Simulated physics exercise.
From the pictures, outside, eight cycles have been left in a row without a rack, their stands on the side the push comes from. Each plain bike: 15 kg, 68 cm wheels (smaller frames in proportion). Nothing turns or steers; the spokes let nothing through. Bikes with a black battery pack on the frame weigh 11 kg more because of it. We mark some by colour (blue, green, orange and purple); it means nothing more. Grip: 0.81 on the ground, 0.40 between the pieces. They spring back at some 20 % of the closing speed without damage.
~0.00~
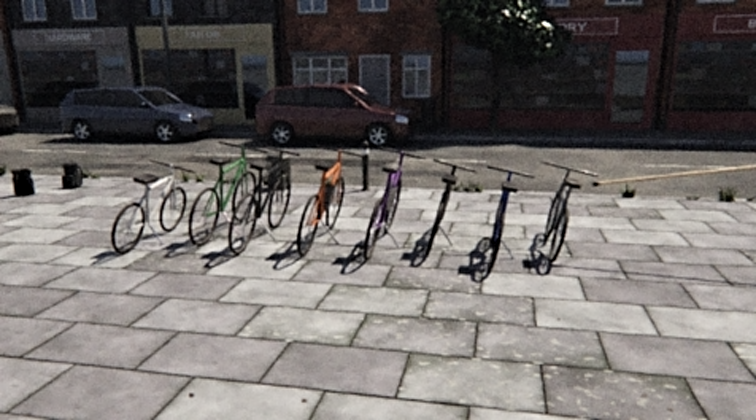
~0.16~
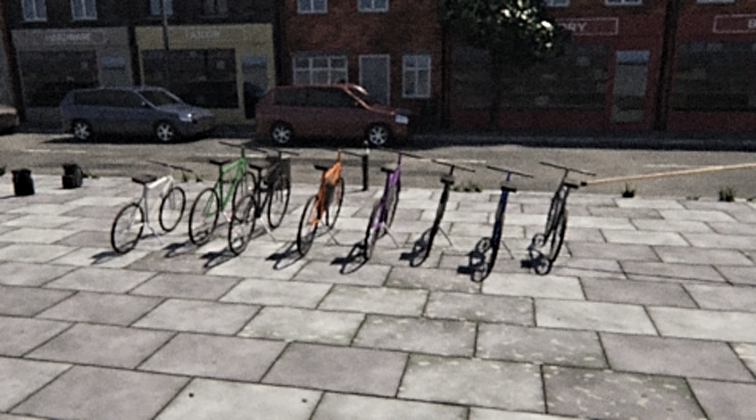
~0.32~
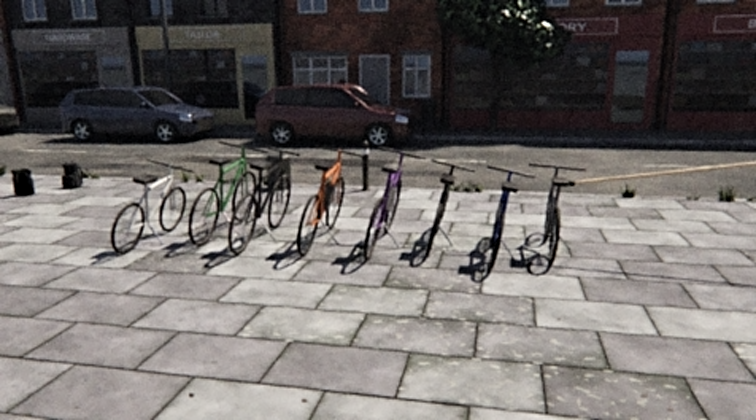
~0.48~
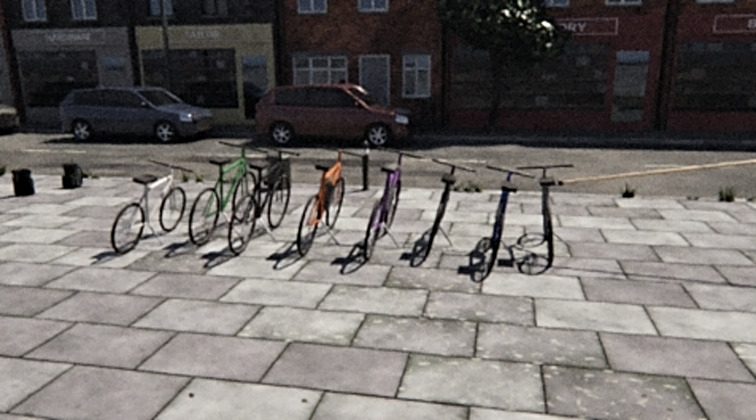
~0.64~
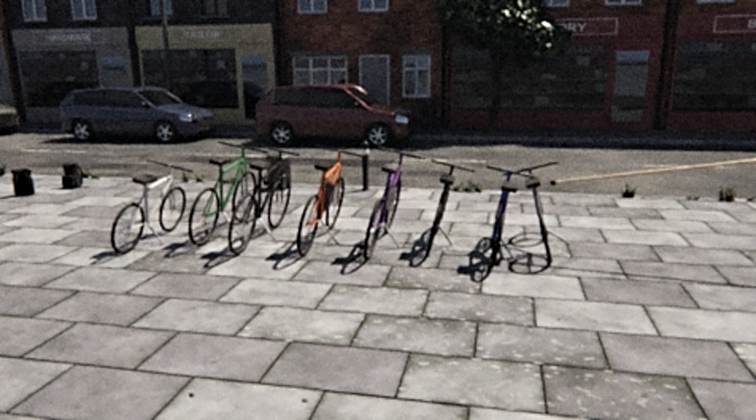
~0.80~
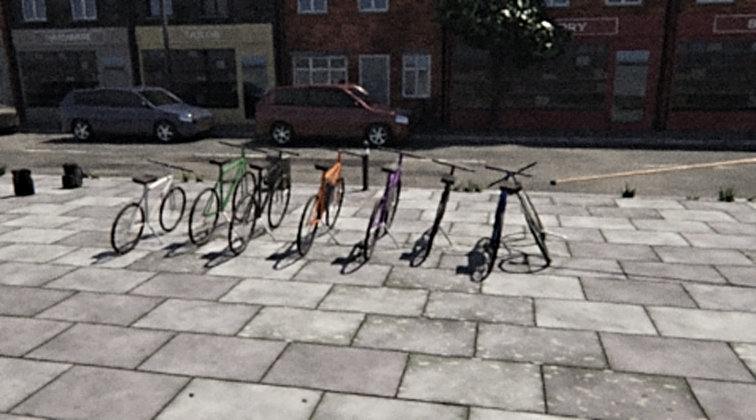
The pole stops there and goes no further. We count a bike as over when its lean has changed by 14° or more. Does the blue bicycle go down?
Yes.
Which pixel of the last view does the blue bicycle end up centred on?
You'll find it around (465, 218) in the final frame.
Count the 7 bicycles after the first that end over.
Result - a count of 1.
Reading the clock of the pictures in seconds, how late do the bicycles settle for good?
I'd say around 2.0 seconds.
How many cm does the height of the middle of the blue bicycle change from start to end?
Net change: Some 5 cm lower.
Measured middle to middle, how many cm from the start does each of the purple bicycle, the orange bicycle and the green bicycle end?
So purple shifts 0 cm, orange shifts 0 cm and green shifts 0 cm.
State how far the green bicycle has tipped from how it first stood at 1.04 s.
I'd put it at roughly 0 degrees away from its starting angle.
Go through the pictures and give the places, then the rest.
In the first frame (places mark the middle of the side facing us), pole end (596, 185) 14 cm from the first bicycle; blue bicycle (501, 232); purple bicycle (372, 218); green bicycle (192, 206); the rest undisturbed.
The second frame shows pole end (585, 184) 29 mm from the first bicycle; blue bicycle (501, 232).
The third frame shows pole end (573, 184) pushing; blue bicycle (501, 232); the rest undisturbed.
The fourth frame shows pole end (561, 183) pushing; blue bicycle (501, 232); the rest undisturbed.
The fifth frame shows pole end (554, 183) stopped; blue bicycle (501, 232); the rest undisturbed.
The sixth frame shows pole end (554, 183) stopped; blue bicycle (500, 232); purple bicycle (371, 218); orange bicycle (302, 215); the rest undisturbed.
After 1.04 s, none of the 7 other bicycles over, 1 disturbed; blue bicycle leaning 12°.
After 1.26 s, 1 of the 7 other bicycles over; blue bicycle leaning 20°.
After 1.60 s, 1 of the 7 other bicycles over; blue bicycle leaning 35°.
After 1.82 s, 1 of the 7 other bicycles over; blue bicycle leaning 46°.
At rest (2.4 s), 1 of the 7 other bicycles over; blue bicycle leaning 46°; purple bicycle unmoved; orange bicycle unmoved. Six left standing. As the last picture would show them, middles, blue bicycle near (465, 218), purple bicycle near (387, 199).
